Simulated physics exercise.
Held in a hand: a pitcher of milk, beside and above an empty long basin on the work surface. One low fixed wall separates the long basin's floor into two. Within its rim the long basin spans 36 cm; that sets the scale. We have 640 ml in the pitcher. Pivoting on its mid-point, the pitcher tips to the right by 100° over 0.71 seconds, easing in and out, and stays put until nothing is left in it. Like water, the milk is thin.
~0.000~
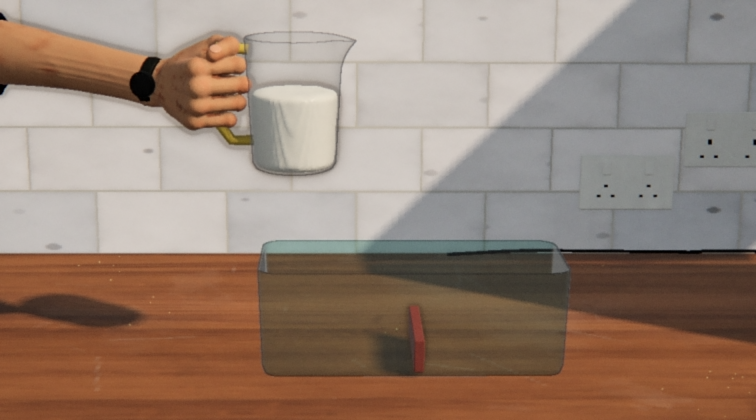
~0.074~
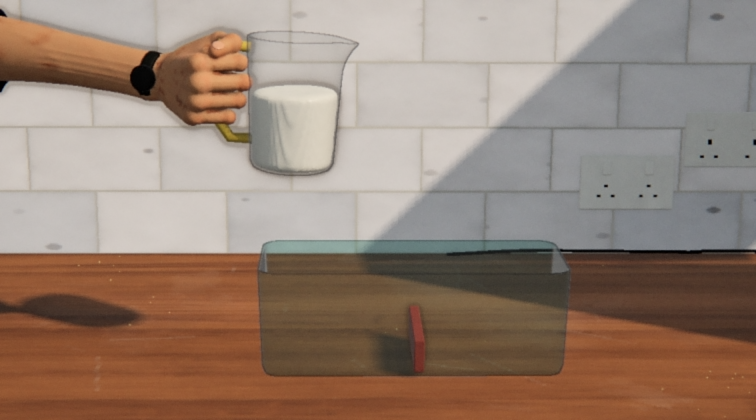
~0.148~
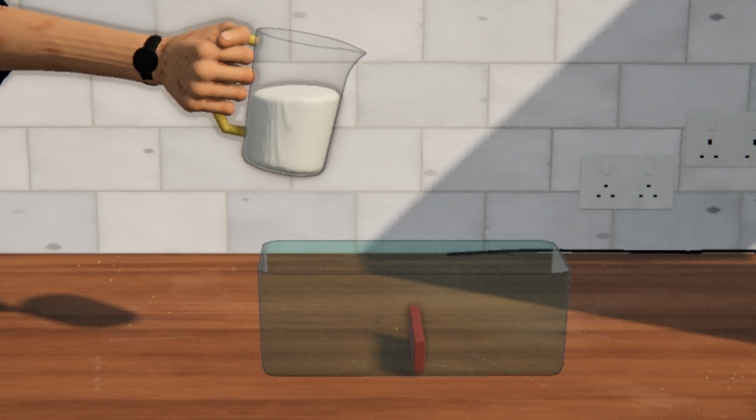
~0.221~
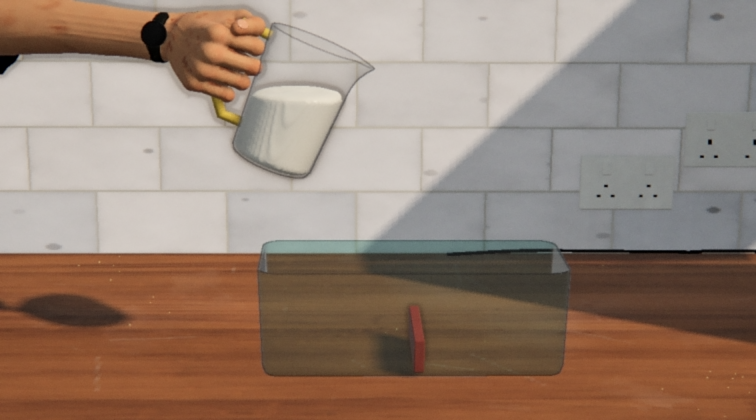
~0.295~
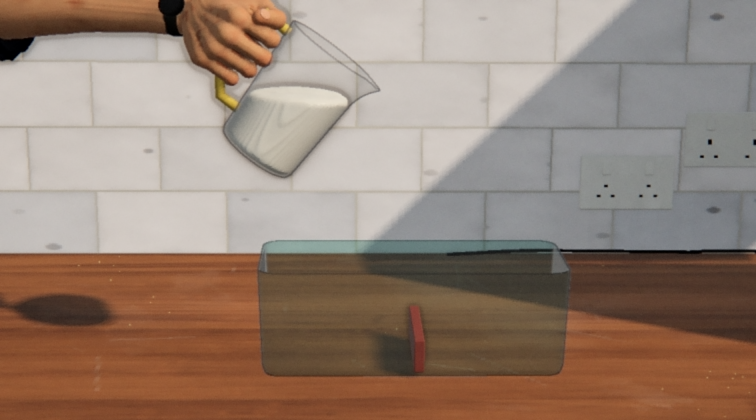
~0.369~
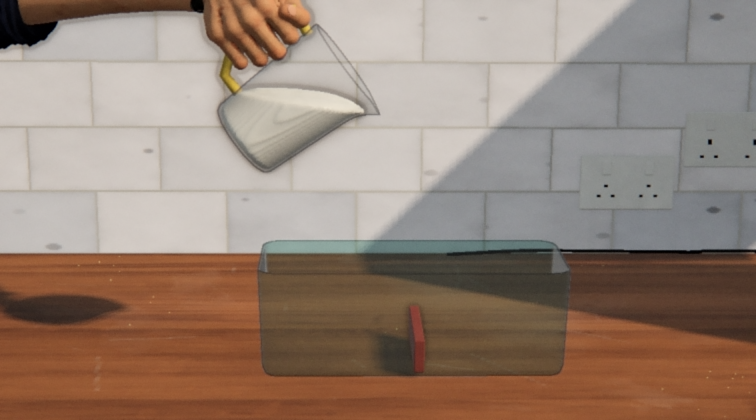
In a white-tiled kitchen, a hand tilting a clear pitcher of milk steeply rightward above an empty glass basin on a wooden worktop.
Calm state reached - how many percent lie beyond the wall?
89 percent, roughly.
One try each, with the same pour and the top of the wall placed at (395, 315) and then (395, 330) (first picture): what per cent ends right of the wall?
Some 95 in a hundred, then some 90 in a hundred.
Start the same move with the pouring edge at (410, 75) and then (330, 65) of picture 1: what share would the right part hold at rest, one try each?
Some 90 and 15 per cent, in that order.
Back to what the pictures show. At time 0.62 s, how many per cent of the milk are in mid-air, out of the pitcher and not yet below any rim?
Estimate: About 24 % of all of it.
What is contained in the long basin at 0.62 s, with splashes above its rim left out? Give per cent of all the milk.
I'd estimate some 5 percent of the liquid.
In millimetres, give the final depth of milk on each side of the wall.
Final levels - left approx 2 mm, right approx 26 mm.
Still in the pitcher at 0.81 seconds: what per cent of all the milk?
26 %.
By 0.62 s the tilt is 96° and 70 per cent is still to pour, 1 is left of the wall and 4 right of it.
By 0.81 s the tilt is 100° and 26 per cent is still to pour, 3 is left of the wall and 46 right of it.
By 1.00 s the tilt is 100° and 8 per cent is still to pour, 5 is left of the wall and 79 right of it.
By 1.21 s the tilt is 100° and 1 per cent is still to pour, 7 is left of the wall and 89 right of it.
At rest 10 per cent lies left of the wall, 89 right of it and 1 outside.
